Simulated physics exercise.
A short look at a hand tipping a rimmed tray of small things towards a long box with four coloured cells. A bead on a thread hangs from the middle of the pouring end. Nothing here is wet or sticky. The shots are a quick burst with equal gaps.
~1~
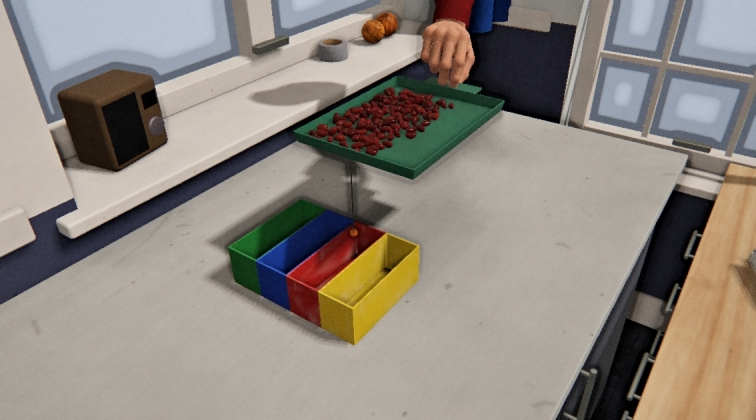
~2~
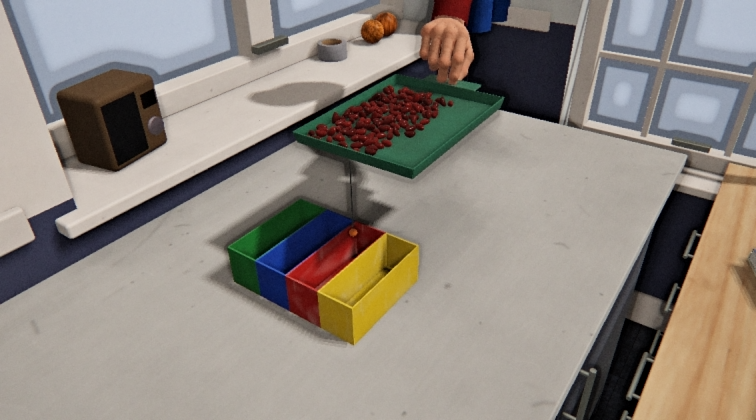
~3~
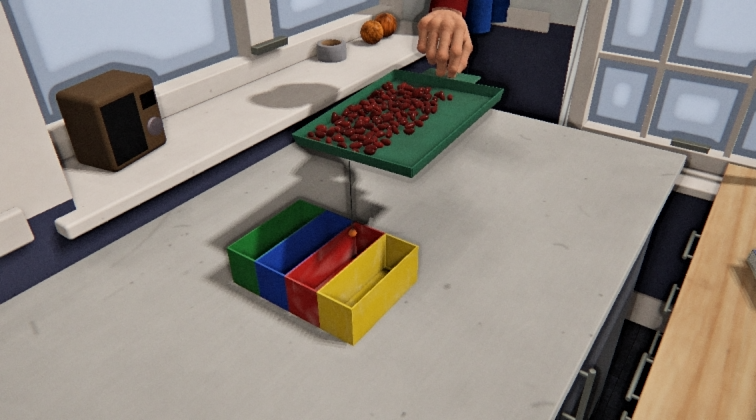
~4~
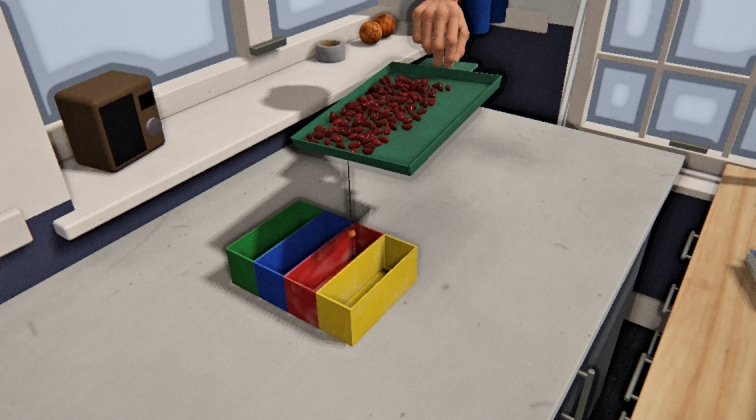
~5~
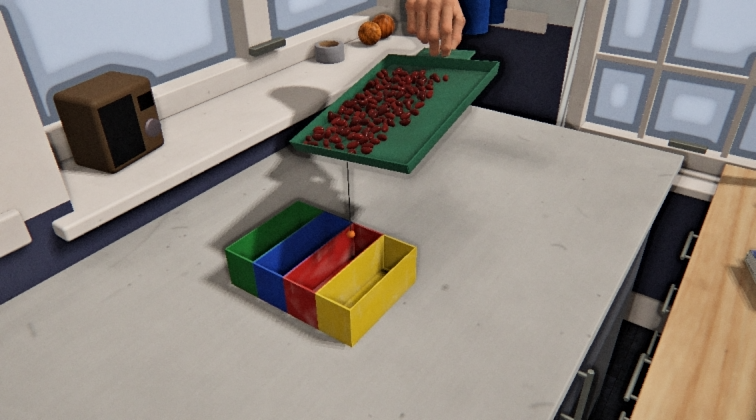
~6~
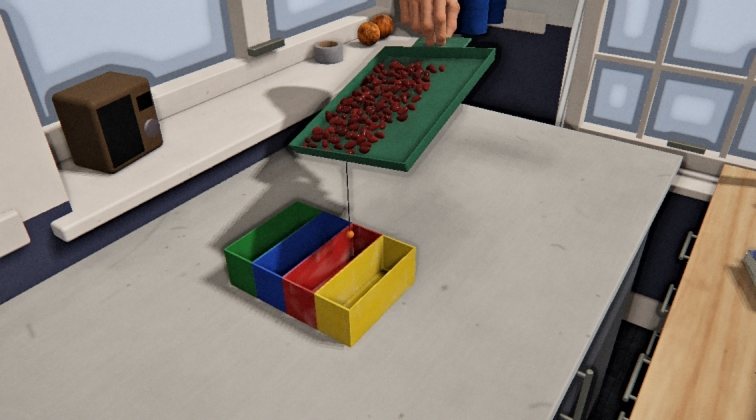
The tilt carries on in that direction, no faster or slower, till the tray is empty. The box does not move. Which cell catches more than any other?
The blue cell gets the most.
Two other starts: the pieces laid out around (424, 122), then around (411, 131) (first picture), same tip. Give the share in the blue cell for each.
Near 50 % and 50 %.
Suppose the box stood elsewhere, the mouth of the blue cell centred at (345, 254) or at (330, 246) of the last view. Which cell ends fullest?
One: The green one. Two: Green.
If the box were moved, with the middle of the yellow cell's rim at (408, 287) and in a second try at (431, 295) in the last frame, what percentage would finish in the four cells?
In turn 40 and 20 in a hundred.
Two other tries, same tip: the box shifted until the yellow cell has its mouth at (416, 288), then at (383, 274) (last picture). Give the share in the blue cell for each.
About 0 and 30 per cent.
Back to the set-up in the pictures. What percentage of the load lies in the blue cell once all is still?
Close to 50 per cent.
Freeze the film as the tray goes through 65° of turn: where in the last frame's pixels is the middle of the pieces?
At about (332, 100).
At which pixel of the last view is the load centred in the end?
At about (300, 268).
Shortly afterwards, tray tipped steeply; all but a few on the tray; only a few falling or outside the box.
Next, tray tipped past a quarter turn; near a quarter on the tray; a little in the blue cell; a little in the green cell; near half falling or outside the box.
Some moments later, tray tipped past a quarter turn; near half in the blue cell; near a third in the green cell; a little in the red cell; a little falling or outside the box.
In the end, tray tipped past a quarter turn; near half in the blue cell; near a third in the green cell; a little in the red cell; none at all in the yellow cell; a little outside the box.
